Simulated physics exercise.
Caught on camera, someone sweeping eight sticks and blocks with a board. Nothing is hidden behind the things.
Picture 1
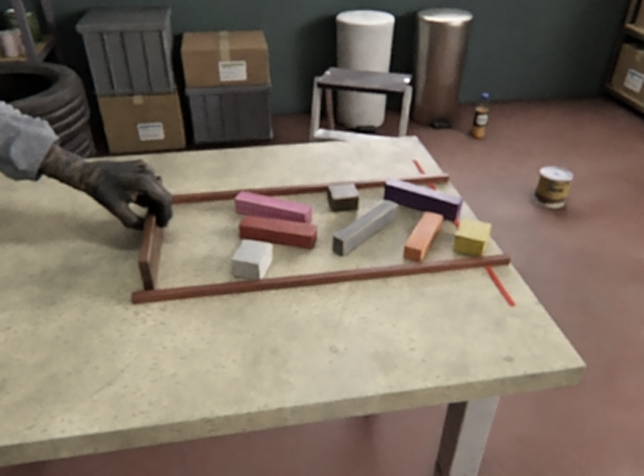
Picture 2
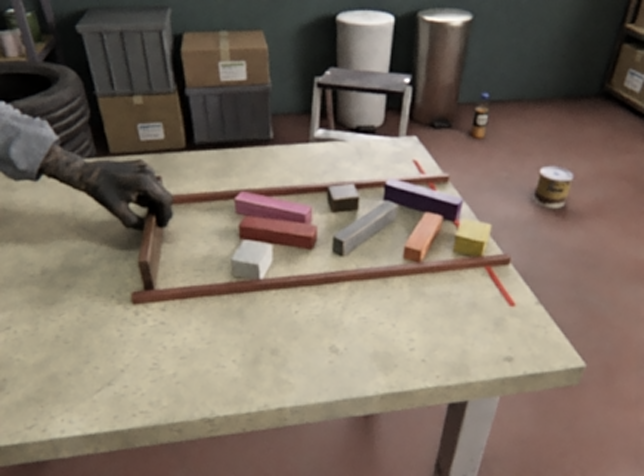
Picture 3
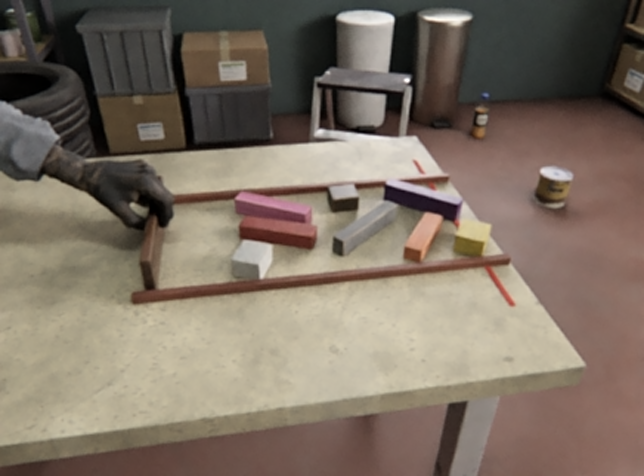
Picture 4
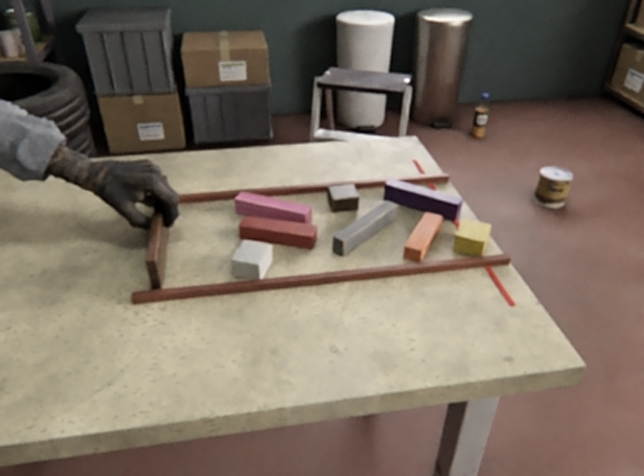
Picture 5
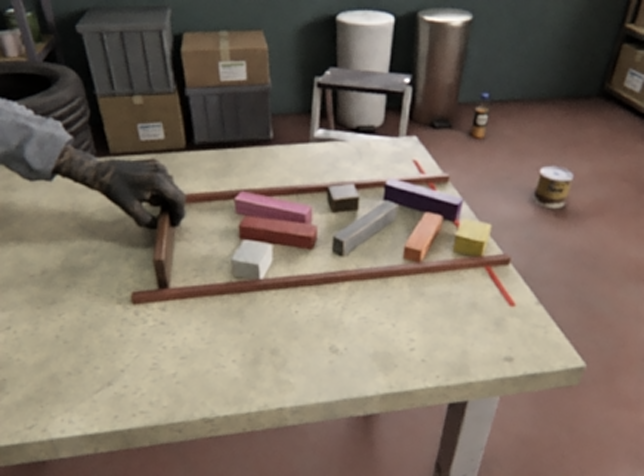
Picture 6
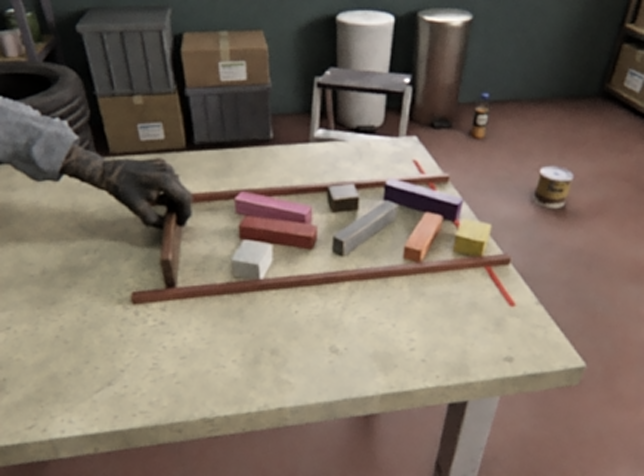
The clip opens on a gloved hand holding a brown board upright at the left end of two reddish-brown rails on a table, with eight coloured sticks and blocks lying to its right. The hand then slides the board slightly right, while the pieces stay still, untouched.
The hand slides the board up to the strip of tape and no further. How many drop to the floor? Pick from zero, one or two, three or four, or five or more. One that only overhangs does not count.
The number that fall off is five or more.
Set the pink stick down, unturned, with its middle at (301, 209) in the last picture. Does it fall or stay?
The pink stick goes over.
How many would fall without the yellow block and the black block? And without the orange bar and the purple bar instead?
Fallen: 5, and 5 in the other try.
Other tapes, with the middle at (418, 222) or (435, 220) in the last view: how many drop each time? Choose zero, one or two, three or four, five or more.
Taking them in turn, either three or four; three or four.
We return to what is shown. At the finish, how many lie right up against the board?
1 of them.
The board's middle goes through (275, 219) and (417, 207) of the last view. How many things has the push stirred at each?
4 and 8.
Soon after, none off yet; yellow block at rest near (472, 238); purple bar at rest near (422, 200); orange bar at rest near (423, 237).
In the end, the number that fall off is five or more; gone, pink stick, red bar, black block, grey bar, orange bar, purple bar and yellow block.
